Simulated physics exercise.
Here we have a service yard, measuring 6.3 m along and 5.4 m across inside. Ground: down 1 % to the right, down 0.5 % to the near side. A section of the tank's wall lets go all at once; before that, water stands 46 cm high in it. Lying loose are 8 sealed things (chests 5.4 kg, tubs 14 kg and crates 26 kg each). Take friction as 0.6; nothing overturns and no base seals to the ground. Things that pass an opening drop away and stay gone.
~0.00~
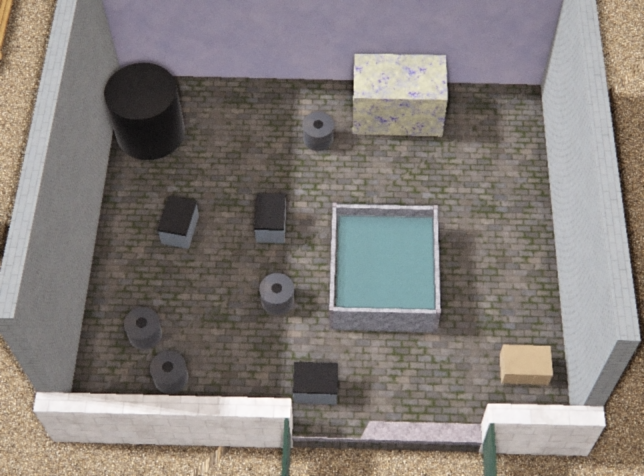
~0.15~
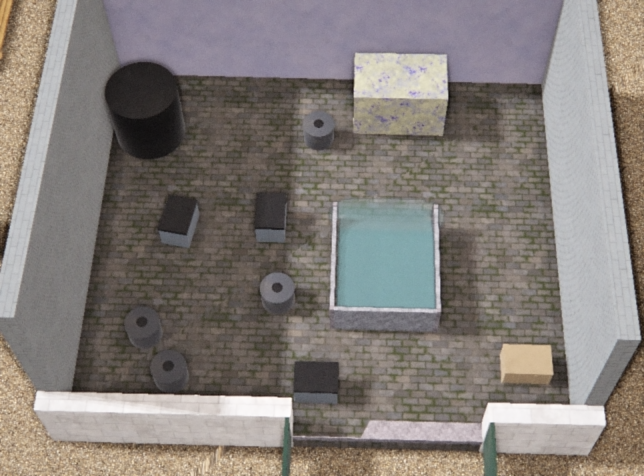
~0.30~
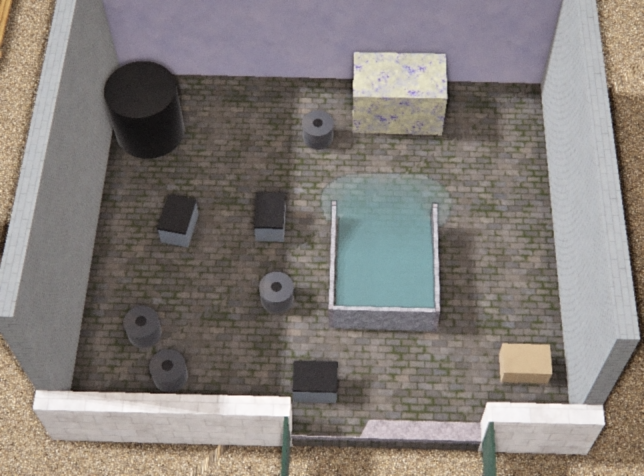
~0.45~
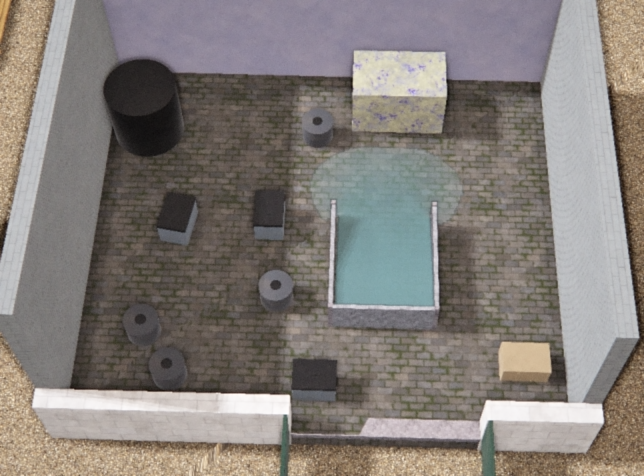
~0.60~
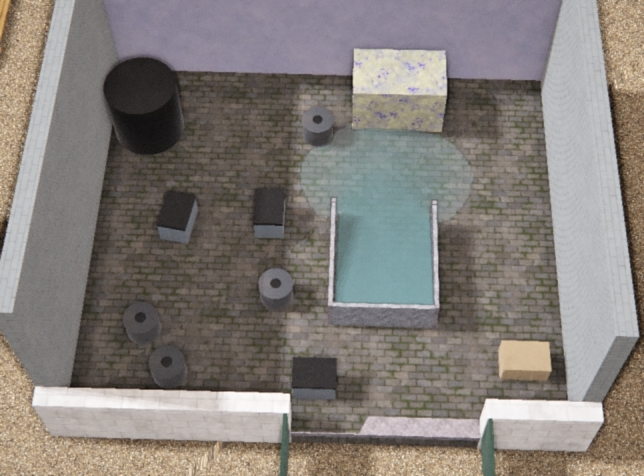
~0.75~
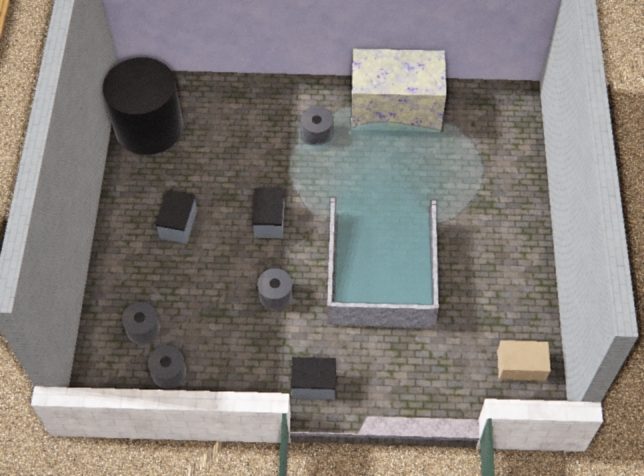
Walled service yard with drums and crates, the tank's far wall giving way and water fanning out across the brick paving.
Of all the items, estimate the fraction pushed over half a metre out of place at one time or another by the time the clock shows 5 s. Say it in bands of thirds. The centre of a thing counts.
I would put it under a third.
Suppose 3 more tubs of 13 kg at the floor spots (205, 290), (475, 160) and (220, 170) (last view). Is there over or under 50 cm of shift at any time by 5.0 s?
Each in turn ends up within the limit, beyond the limit, within the limit.
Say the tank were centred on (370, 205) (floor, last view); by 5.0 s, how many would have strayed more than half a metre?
In that case the number is 1.
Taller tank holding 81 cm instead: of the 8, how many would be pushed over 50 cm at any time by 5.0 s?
Then 1 of them.
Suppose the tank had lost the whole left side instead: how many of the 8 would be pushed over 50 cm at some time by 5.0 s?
The count would be 5.
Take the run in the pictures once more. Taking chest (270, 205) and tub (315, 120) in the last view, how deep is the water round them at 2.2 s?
I'd put it at 0 cm and 5 cm respectively.
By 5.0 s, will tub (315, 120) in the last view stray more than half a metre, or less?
Lab note: Shift exceeds the limit.
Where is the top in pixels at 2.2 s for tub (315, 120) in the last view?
Roughly (265, 87) in the same view.
After 1.1 s 0 of 8 are over 50 cm from their spots; 0 afloat.
After 2.2 s 1 of 8 are over 50 cm from their spots; 0 afloat.
After 3.5 s 1 of 8 are over 50 cm from their spots; 0 afloat.
After 5.0 s 1 of 8 are over 50 cm from their spots, and 1 have been at some point; 0 afloat.
